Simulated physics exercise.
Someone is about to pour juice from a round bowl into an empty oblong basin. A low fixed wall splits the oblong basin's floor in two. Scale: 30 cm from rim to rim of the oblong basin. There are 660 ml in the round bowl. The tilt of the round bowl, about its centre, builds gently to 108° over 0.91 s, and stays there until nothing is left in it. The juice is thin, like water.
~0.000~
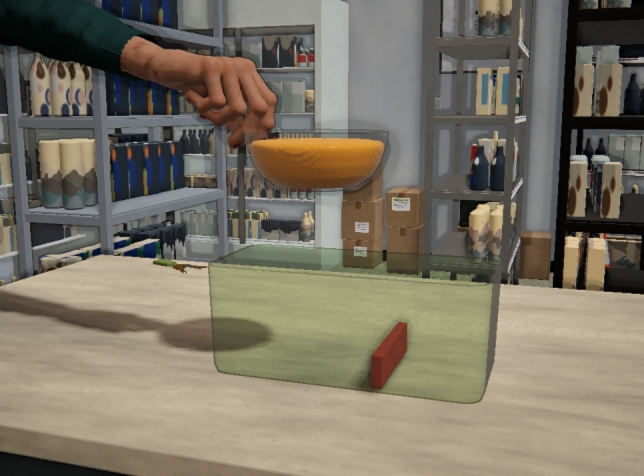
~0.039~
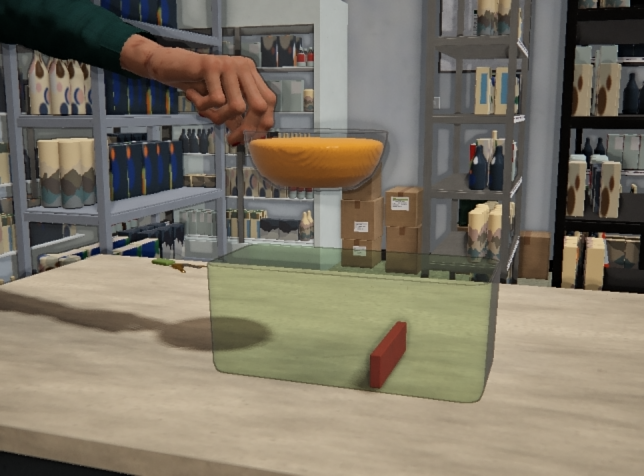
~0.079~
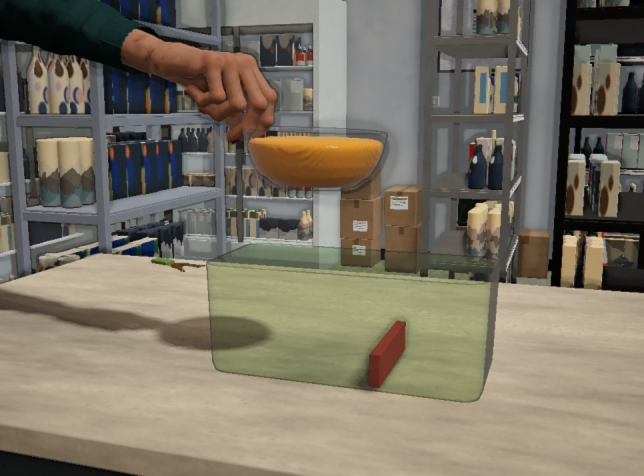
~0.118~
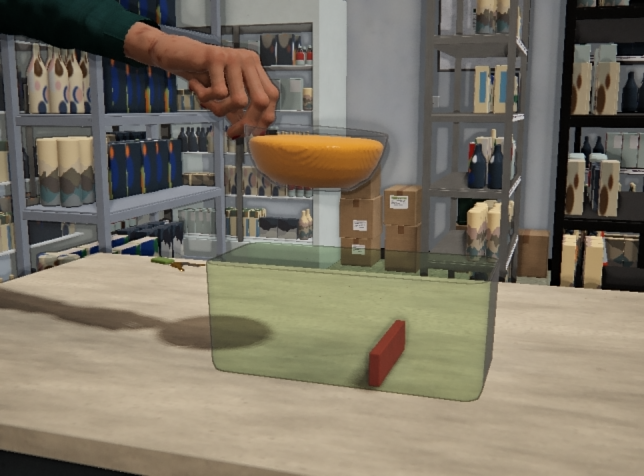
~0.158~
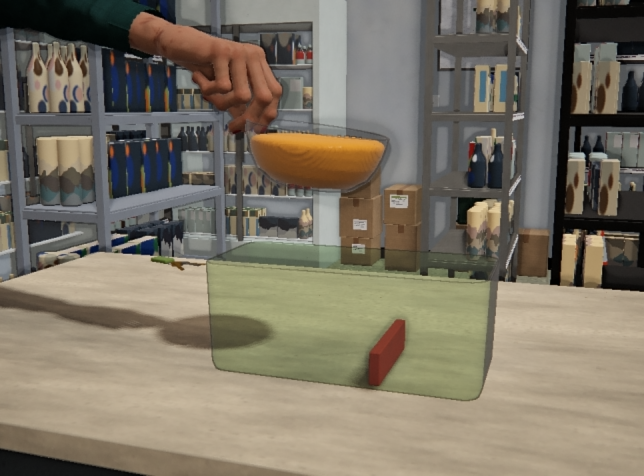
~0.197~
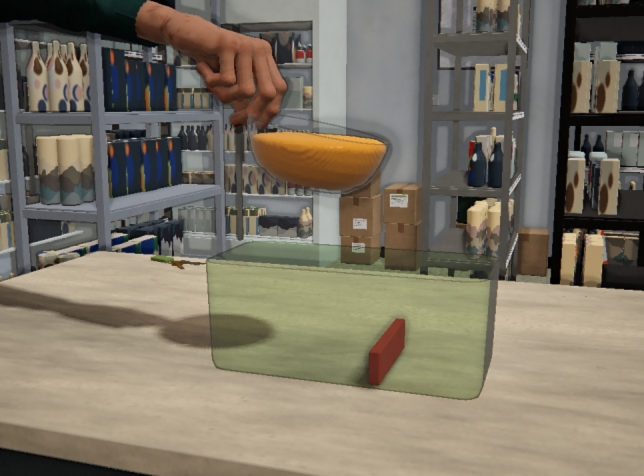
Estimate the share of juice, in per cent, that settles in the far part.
Roughly 67 per cent is past the wall.
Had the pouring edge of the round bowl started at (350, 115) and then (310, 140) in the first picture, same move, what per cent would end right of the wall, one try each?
First 50, then 10 per cent.
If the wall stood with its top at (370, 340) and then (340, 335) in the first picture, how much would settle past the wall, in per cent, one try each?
In turn about 70 and 90 per cent.
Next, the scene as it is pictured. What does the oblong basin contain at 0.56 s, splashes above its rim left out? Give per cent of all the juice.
About 30 per cent.
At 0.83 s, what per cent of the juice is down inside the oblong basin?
Near 96 in a hundred.
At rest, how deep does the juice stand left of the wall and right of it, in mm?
Left about 8 mm, right about 34 mm.
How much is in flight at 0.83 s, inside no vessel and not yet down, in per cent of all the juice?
Near 4 in a hundred.
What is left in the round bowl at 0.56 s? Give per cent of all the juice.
Near 30 in a hundred.
By 0.56 s the tilt is 73° and 30 per cent is still to pour, 0 is left of the wall and 30 right of it.
By 0.83 s the tilt is 106° and 1 per cent is still to pour, 21 is left of the wall and 75 right of it.
By 1.11 s the tilt is 108° and 0 per cent is still to pour, 30 is left of the wall and 69 right of it.
By 1.41 s the tilt is 108° and 0 per cent is still to pour, 32 is left of the wall and 67 right of it.
At rest 33 per cent lies left of the wall, 67 right of it and 1 outside.
